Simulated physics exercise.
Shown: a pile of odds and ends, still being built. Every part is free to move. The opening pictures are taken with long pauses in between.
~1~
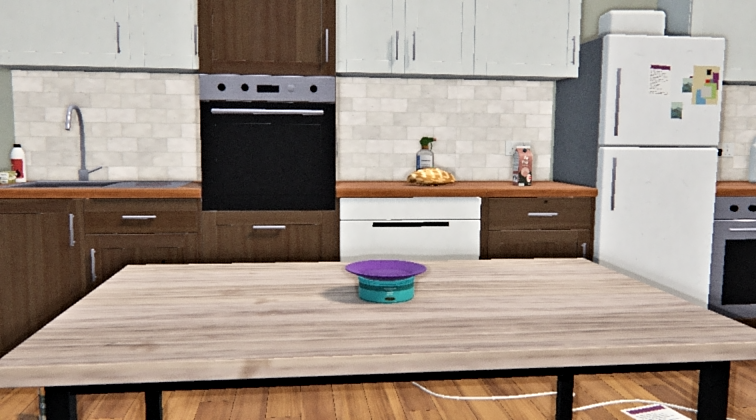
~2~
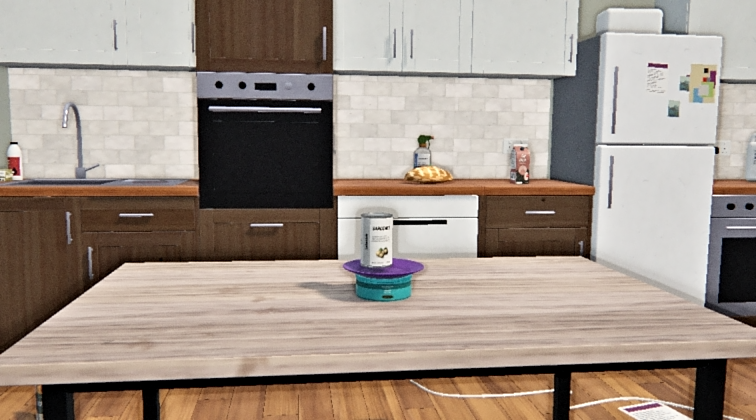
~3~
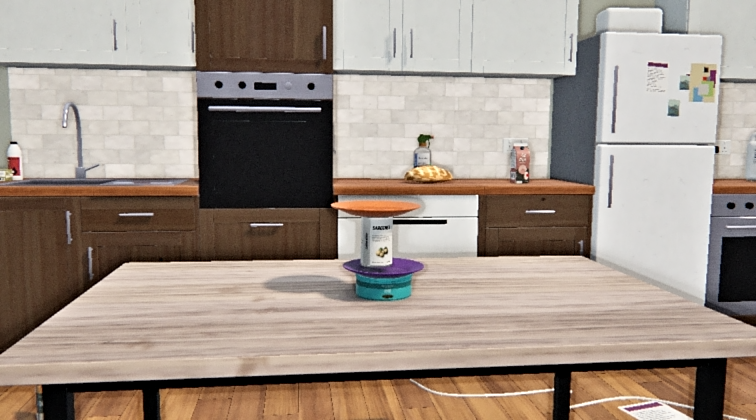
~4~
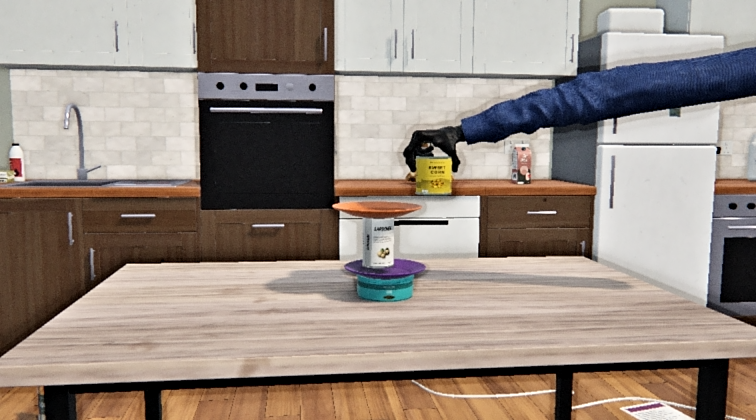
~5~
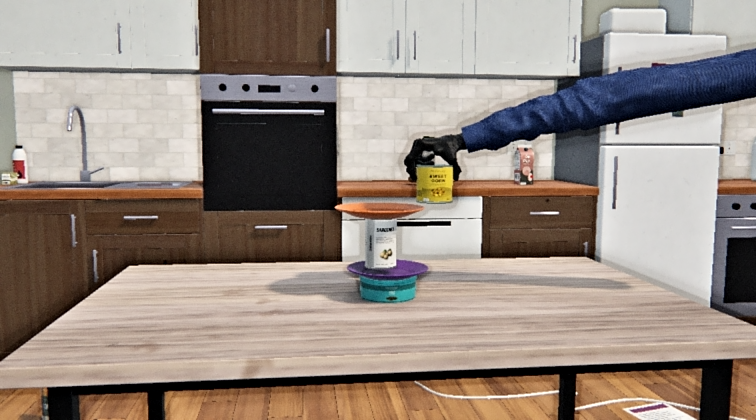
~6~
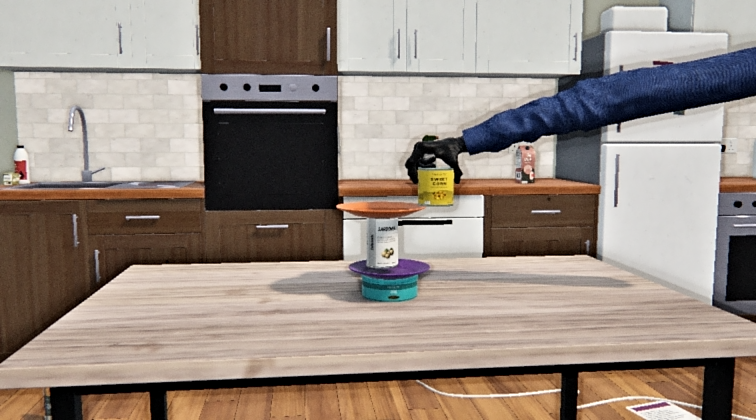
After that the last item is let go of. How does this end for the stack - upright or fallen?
It ends fallen.
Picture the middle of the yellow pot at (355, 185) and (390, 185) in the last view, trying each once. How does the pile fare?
Lab note - try 1: No collapse; try 2: No collapse.
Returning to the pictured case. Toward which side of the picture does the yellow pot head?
As we see it, to our right.
Then, 0.30 s past the last view, yellow pot now fallen.
Then, 0.40 s past the last view, things are still on the move.
Then, 1.30 s past the last view, nothing new.
Finally, fallen, yellow pot; the other 4 still in place. Final places as the last picture's camera would see them, yellow pot near (463, 278). The pile comes apart.
